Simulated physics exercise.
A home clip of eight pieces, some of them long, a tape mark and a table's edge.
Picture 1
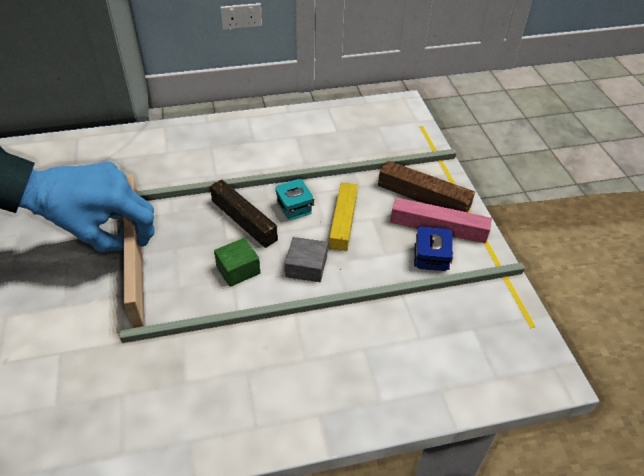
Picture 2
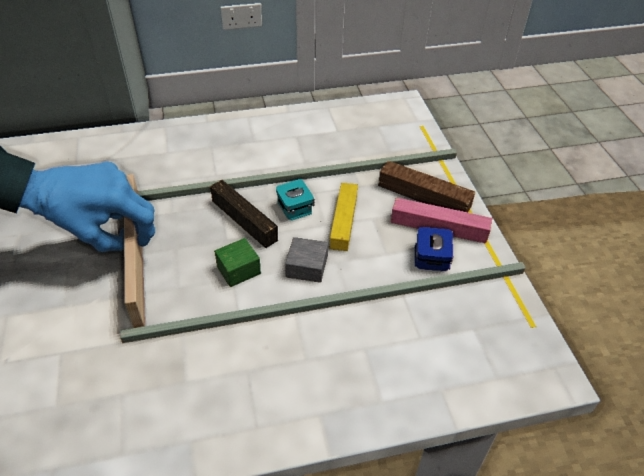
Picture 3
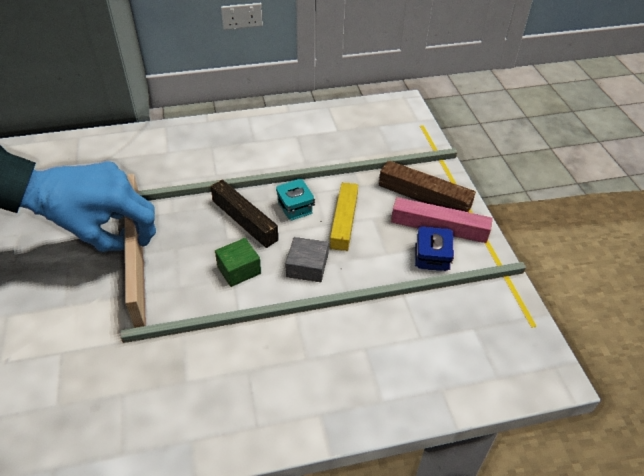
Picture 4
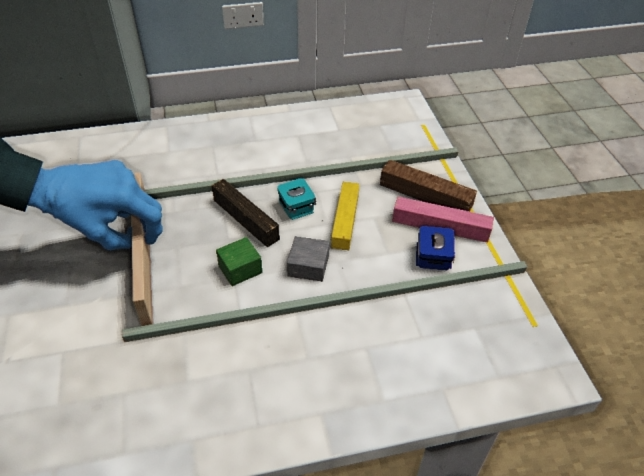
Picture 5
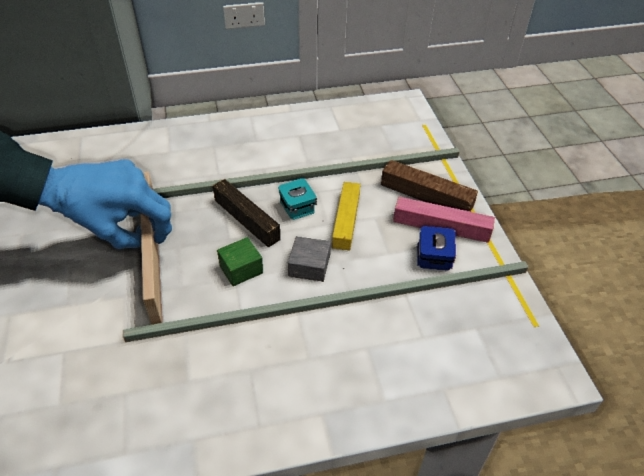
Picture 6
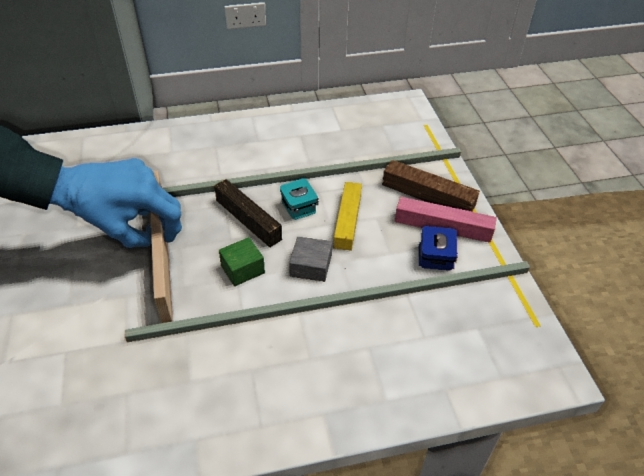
A blue-gloved hand holds a wooden board upright at the left of a pale tiled tabletop, seen from above at an angle in a room with a tiled floor. Between two grey-green rails lie black, yellow, brown and pink bars, green and grey blocks, and turquoise and blue cases, with yellow tape at right. The hand slides the board slightly right; the pieces stay put, while the view barely shifts.
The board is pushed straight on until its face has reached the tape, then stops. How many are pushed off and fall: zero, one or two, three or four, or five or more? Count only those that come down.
As it turns out, the number that fall off is five or more.
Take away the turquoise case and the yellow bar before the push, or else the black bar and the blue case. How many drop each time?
4 in the first case, 4 in the second.
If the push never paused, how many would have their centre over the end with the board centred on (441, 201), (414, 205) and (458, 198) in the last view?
Place by place, 3, 2 and 5.
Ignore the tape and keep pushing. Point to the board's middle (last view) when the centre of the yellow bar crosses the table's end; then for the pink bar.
About (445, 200), and (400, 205) for the other.
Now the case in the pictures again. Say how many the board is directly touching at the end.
In contact: 2.
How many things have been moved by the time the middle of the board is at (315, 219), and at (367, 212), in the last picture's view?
By then 5, and 8.
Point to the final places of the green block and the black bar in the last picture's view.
Near (504, 225) and (470, 181).
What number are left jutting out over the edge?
That would be 1.
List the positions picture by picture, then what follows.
In the first picture, brown bar (425, 189); pink bar (440, 220); blue case (433, 250); board (133, 247); tape (468, 211).
In the second picture, pink bar (441, 220); turquoise case (295, 201).
In the third picture, blue case (434, 250); black bar (244, 213).
In the fourth picture, brown bar (427, 188); green block (239, 261).
In the fifth picture, pink bar (443, 220); yellow bar (347, 215).
In the sixth picture, brown bar (430, 188); pink bar (445, 220); blue case (438, 250); board (160, 243); tape (473, 210).
Early on, none off yet; brown bar at rest near (430, 188); pink bar at rest near (445, 220); blue case at rest near (438, 250).
A while later, none off yet; brown bar travelled a little near (457, 181); pink bar travelled a little near (489, 221); blue case travelled about its own width near (483, 244).
Finally, the number that fall off is five or more; lost, grey block, turquoise case, yellow bar, blue case, pink bar and brown bar.
